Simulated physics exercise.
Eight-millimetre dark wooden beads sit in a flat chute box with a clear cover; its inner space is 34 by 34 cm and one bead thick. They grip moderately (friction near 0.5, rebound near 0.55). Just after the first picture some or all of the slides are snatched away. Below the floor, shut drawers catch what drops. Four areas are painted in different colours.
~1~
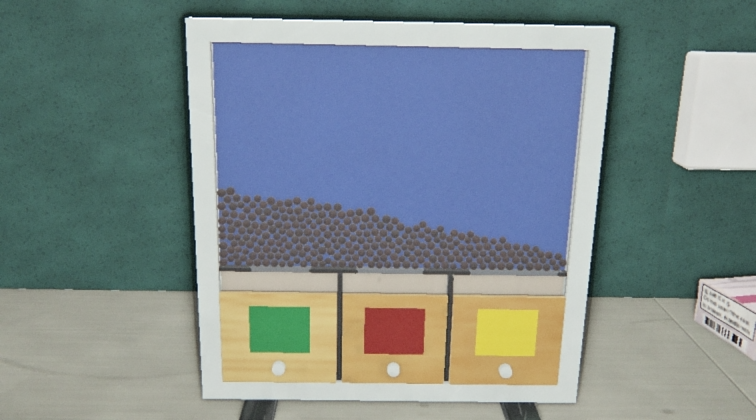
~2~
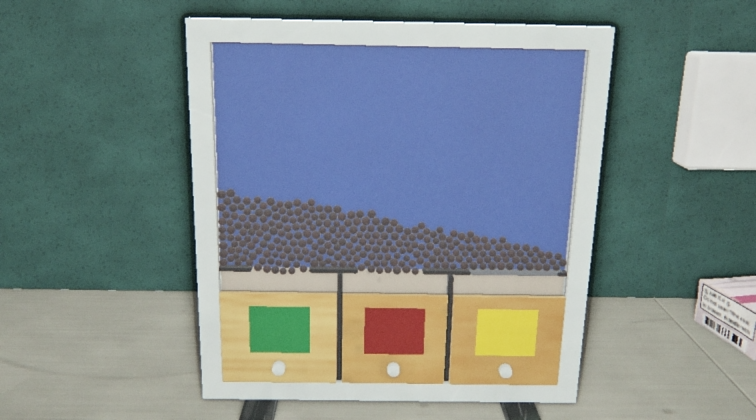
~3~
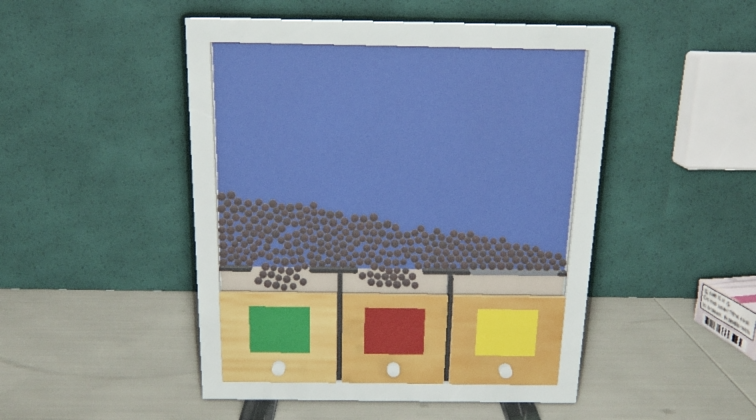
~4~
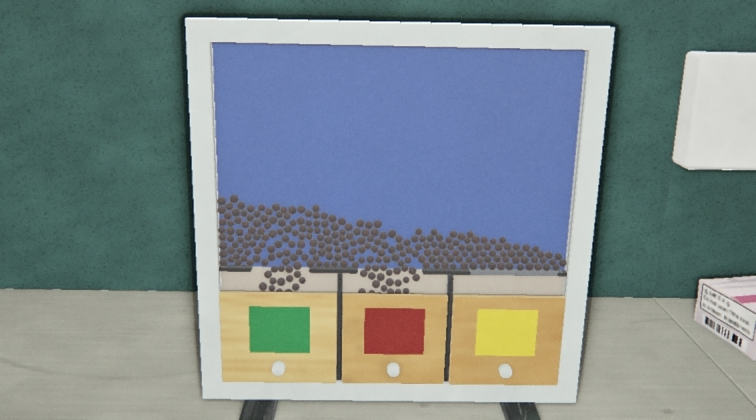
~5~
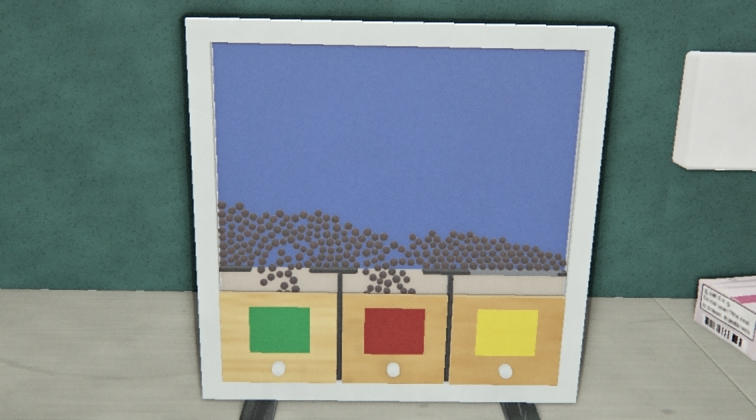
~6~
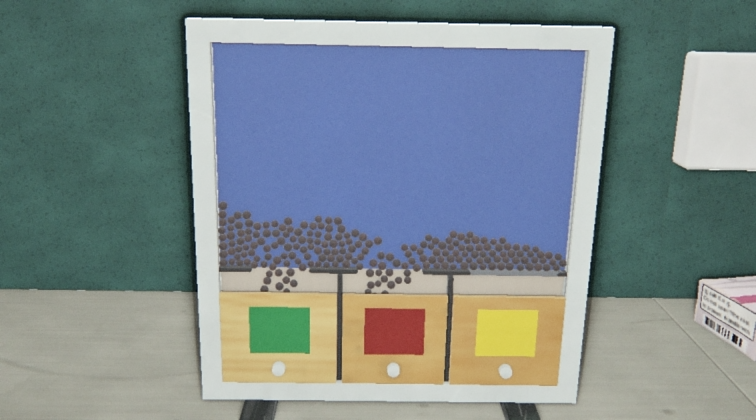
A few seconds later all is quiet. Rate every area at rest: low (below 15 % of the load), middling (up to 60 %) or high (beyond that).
Red drawer: Middling; blue store: Middling; green drawer: Middling; yellow drawer: Low.
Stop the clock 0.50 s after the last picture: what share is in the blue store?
Some 25 per cent.
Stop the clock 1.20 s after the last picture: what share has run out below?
Some 75 per cent.
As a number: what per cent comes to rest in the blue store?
About 25 per cent.
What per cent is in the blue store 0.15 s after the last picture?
About 40 per cent.
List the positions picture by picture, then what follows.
About 280 beads; beads' middle (361, 240); red (394, 331), blue (399, 69), green (280, 330), yellow (506, 333); slides (247, 268) to (314, 269), (353, 270) to (427, 271), (465, 272) to (561, 273), in the first picture.
In the second picture, 2 of 3 slides gone; beads' middle (363, 242); 5 out.
Beads' middle (357, 243); 27 out, in the third picture.
Beads' middle (362, 250); 51 out, in the fourth picture.
Beads' middle (366, 253); 75 out, in the fifth picture.
Beads' middle (365, 251); 96 out, in the sixth picture.
Then, 0.15 s after the last picture, 60 % are out; red 30 %, blue 40 %, green 30 %.
Then, 0.50 s after the last picture, 75 % are out; red 35 %, blue 25 %, green 35 %.
Then, 1.20 s after the last picture, 75 % are out; red 35 %, blue 25 %, green 35 %.
All still 1.4 s after it, 75 % are out; red 35 %, blue 25 %, green 35 %, yellow 0 %.
